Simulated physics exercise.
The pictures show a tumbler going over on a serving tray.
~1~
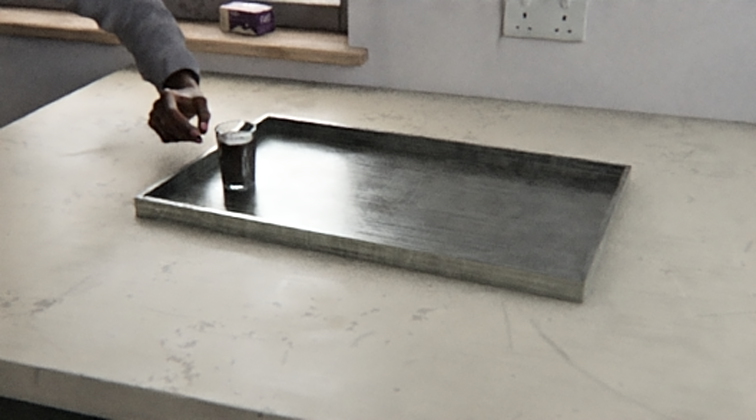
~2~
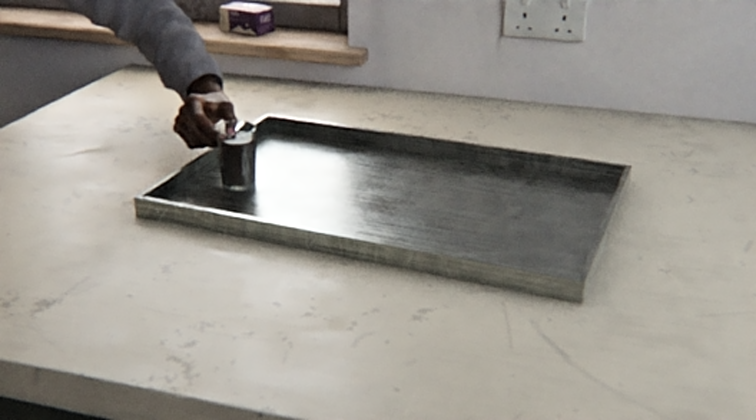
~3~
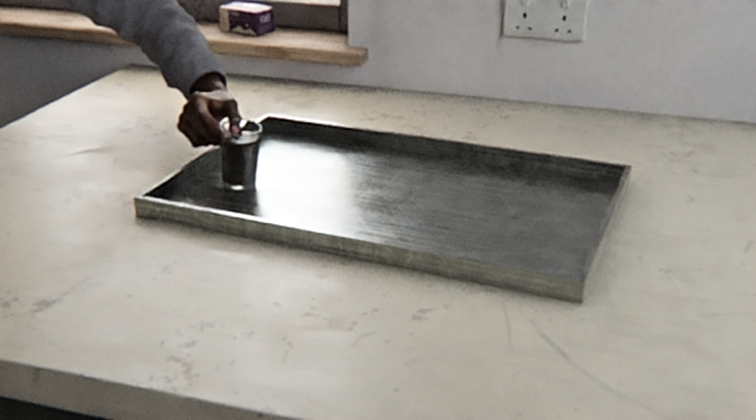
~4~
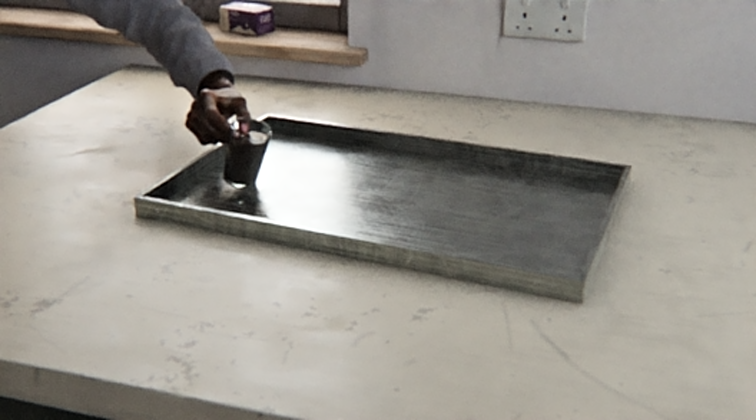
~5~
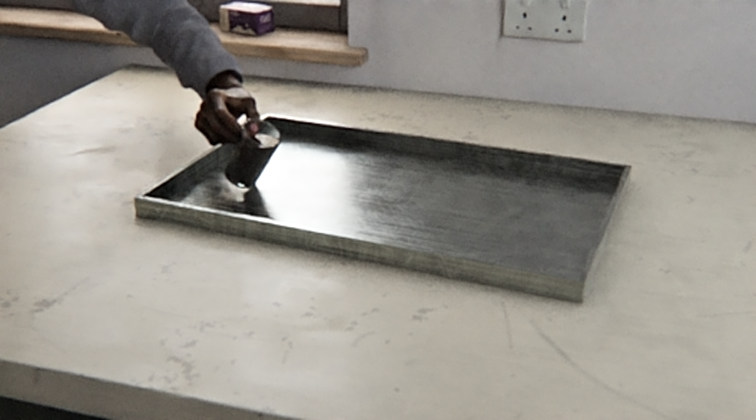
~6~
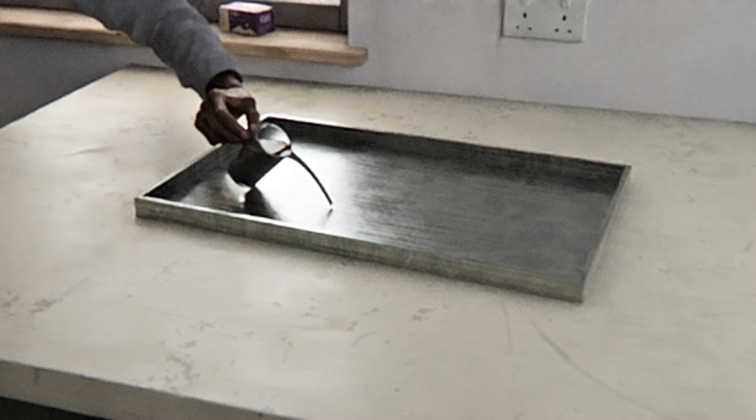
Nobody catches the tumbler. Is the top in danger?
In the end it stays in the tray.
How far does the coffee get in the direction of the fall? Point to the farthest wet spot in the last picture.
At about (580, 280).
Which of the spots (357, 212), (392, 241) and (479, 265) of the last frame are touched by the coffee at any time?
The first is soaked; the next in the puddle; the last wet.
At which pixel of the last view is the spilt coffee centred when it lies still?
Close to (465, 235).
Shortly, the tumbler lies in the tray; the puddle covers about as much as a plate; none is outside.
Then, the puddle covers about as much as a tray; none is outside.
At the finish, the puddle covers about as much as a tray; none is outside.
